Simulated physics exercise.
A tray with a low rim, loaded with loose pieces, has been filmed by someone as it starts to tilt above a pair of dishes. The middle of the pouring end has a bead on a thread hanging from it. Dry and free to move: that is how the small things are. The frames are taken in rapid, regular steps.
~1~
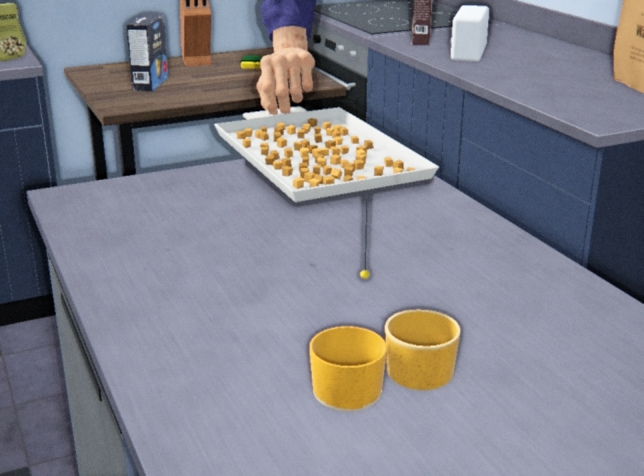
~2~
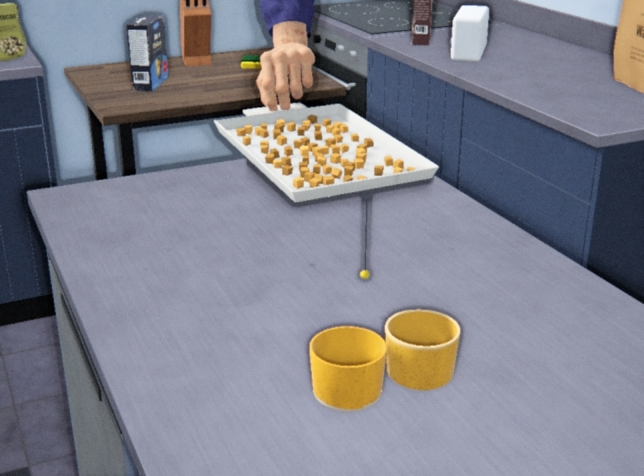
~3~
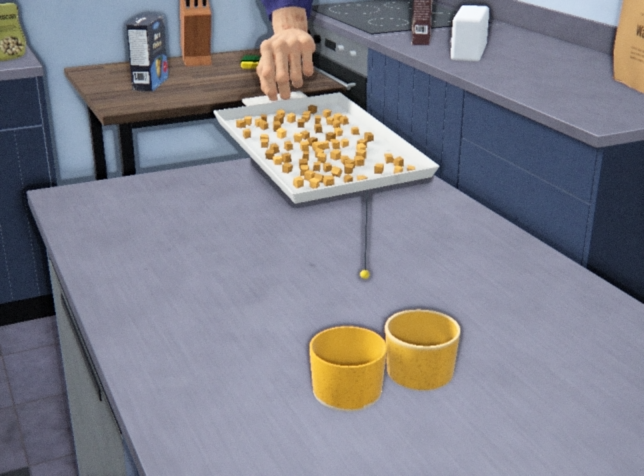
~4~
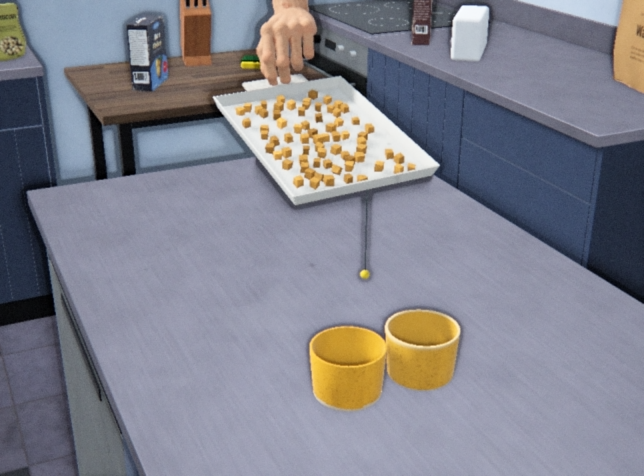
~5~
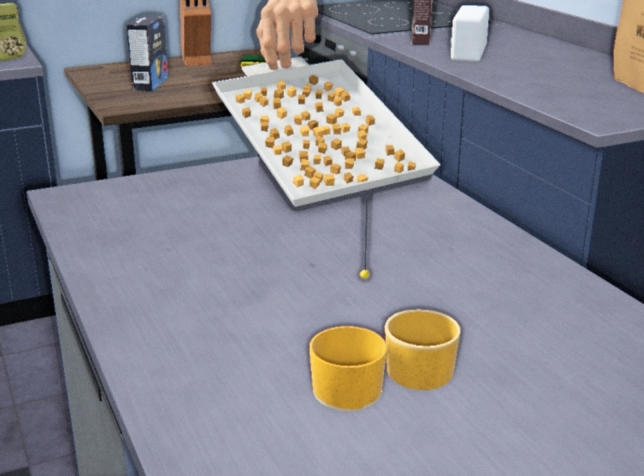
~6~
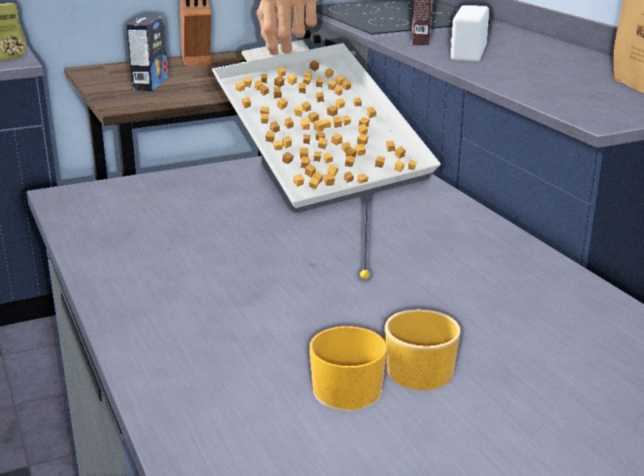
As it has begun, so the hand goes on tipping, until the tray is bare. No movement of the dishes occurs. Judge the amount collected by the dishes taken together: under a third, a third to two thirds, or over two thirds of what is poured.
Under a third is collected.
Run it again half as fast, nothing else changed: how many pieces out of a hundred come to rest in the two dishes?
Something like 0 percent, give or take.
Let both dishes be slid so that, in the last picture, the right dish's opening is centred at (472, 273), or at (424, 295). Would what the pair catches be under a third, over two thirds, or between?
On the first try the answer is under a third, and on the second it is between a third and two thirds.
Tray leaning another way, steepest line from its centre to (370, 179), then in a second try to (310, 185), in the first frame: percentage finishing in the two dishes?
About 0 %, then 0 %.
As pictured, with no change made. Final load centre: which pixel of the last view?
I'd mark it at roughly (357, 357).
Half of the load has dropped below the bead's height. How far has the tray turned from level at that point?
110° or so.
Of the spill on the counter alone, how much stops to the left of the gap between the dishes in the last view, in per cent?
Left share: Close to 80 %.
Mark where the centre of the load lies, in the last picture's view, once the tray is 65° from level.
Its middle sits at about pixel (331, 175).
Just after the last frame, tray tipped steeply; almost all on the tray; just a few in the air.
A moment on, tray tipped past a quarter turn; roughly half on the tray; just a few in the left dish; roughly a third outside both; about a tenth in the air.
Further on, tray tipped past a quarter turn; just a few in the left dish; almost all outside both.
When it is over, tray tipped past a quarter turn; just a few in the left dish; not one in the right dish; almost all outside both.
